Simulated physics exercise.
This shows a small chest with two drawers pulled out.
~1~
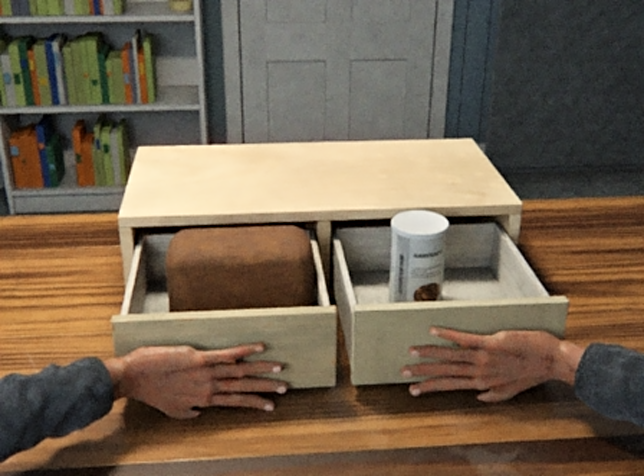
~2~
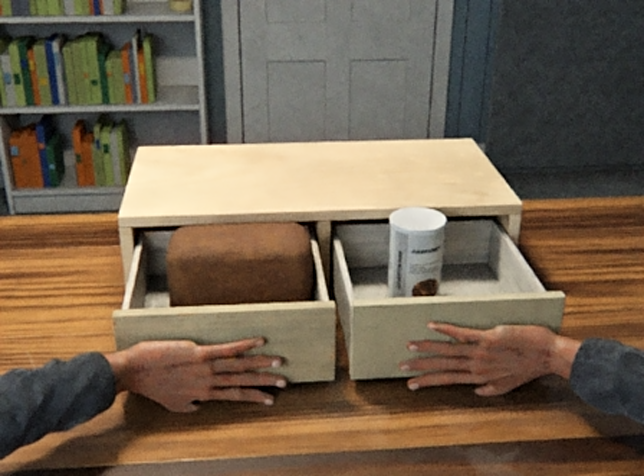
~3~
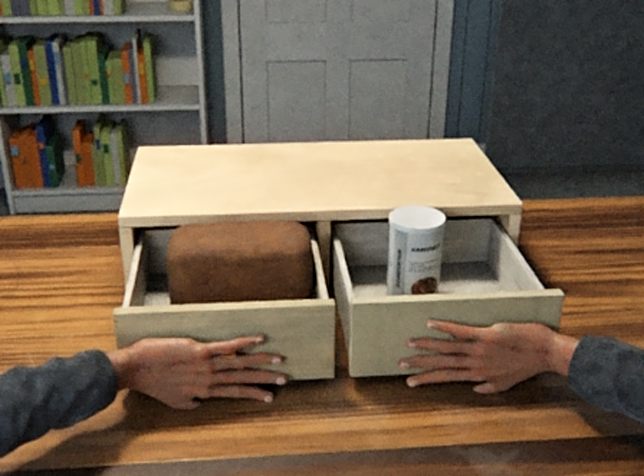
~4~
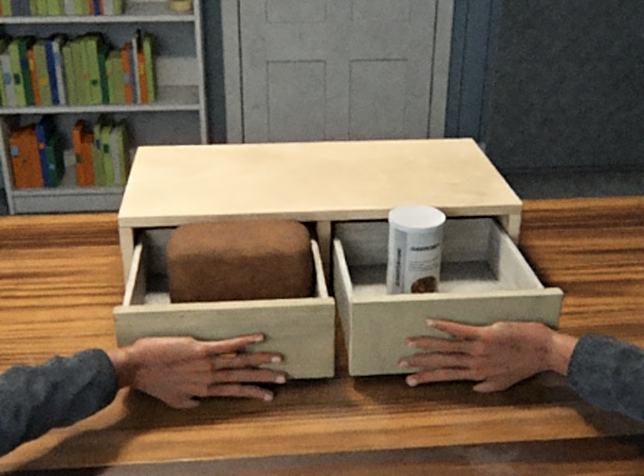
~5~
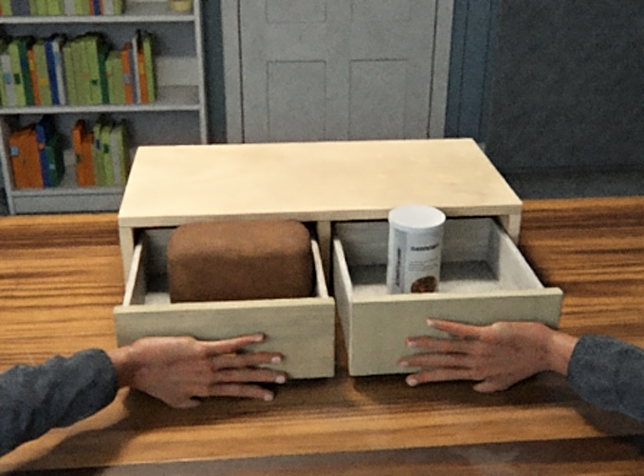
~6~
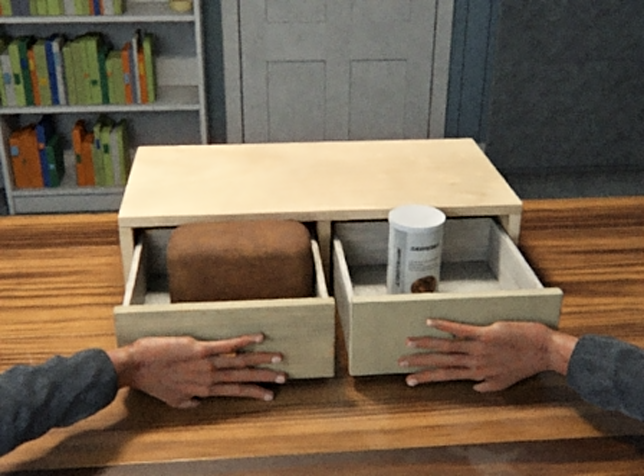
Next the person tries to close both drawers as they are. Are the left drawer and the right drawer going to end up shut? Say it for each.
As it turns out, the left drawer will not close, the right drawer will not close.
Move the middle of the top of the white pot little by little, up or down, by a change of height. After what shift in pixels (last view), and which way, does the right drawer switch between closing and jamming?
Some 20 pixels, down.
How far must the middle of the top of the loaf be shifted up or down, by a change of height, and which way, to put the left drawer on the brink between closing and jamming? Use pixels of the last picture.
About 16 pixels down.
Then, 0.38 s on from there, left drawer starting in; right drawer starting in.
In the end, the left drawer jams; the right drawer jams.
